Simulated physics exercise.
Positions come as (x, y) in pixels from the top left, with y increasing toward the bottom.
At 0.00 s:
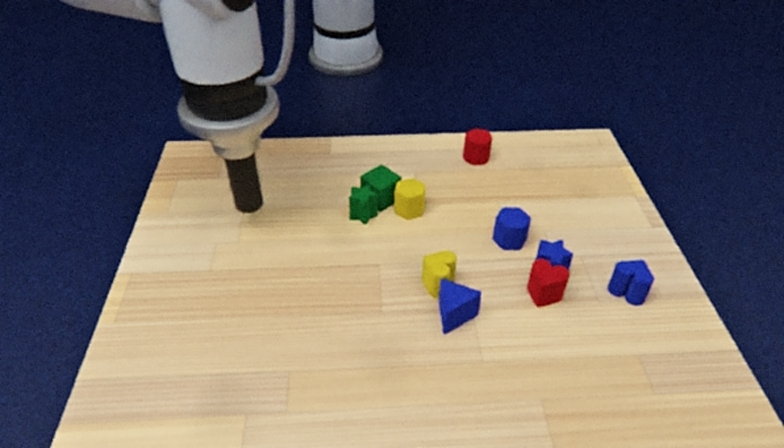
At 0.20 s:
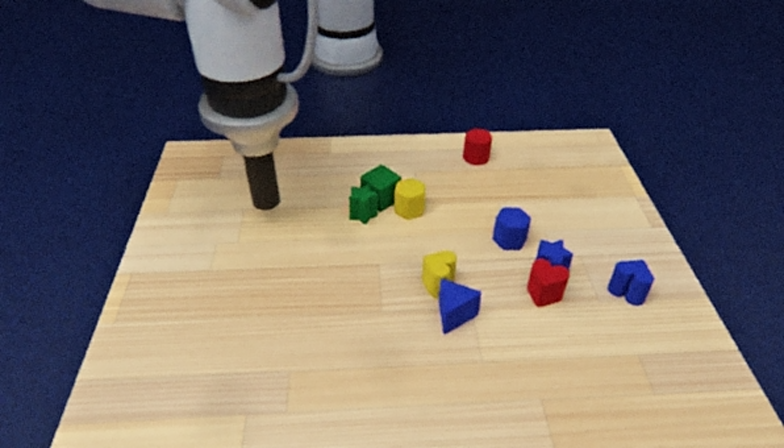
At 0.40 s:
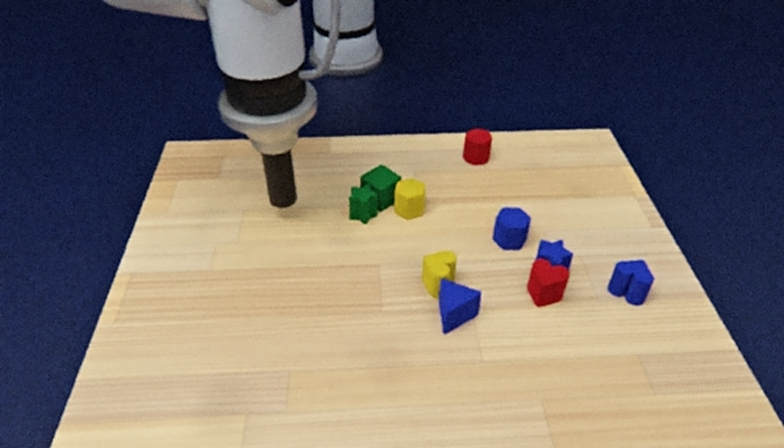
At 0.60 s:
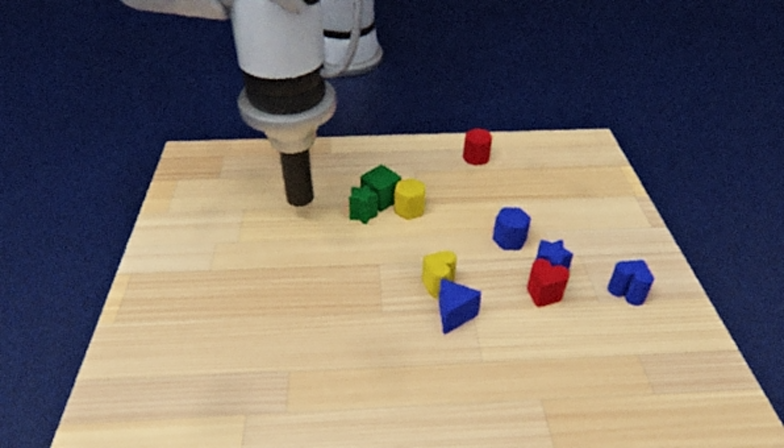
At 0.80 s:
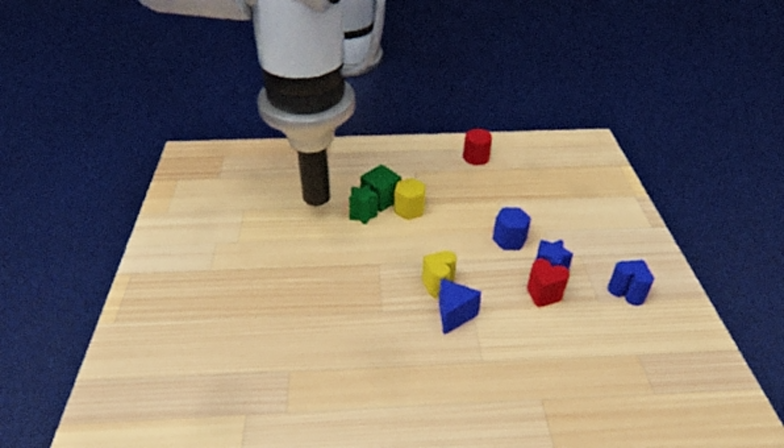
A robot arm with a dark, rod-like tip moved steadily right above a wooden board, drawing closer to a green star-shaped block, while the scattered red, blue, yellow and green blocks stayed still.
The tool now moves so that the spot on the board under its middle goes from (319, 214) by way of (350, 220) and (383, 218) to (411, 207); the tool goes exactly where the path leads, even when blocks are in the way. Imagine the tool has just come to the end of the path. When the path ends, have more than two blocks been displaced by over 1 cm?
That would be a yes.
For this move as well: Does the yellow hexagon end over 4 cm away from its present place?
Yes
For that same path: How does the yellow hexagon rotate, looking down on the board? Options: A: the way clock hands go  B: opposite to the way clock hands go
It's B.
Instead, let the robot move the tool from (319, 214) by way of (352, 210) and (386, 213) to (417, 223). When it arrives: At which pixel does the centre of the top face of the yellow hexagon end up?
It is at (438, 188).
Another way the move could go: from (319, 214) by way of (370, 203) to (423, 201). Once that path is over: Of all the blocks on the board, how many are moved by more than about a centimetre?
Once the path ends, three or more blocks will have shifted.
The first path, step by step. One third of the way, tool at (350, 204); green star-shaped block at (374, 193), turned 25° anticlockwise.
Two thirds of the way, tool at (383, 202); green star-shaped block at (407, 193), turned 15° anticlockwise; green square piece at (391, 173), turned 35° anticlockwise; yellow hexagon at (428, 183).
At the end, tool at (411, 191); green star-shaped block at (434, 191), turned 20° clockwise; green square piece at (395, 169), turned 65° anticlockwise; yellow hexagon at (454, 179), turned 50° anticlockwise.
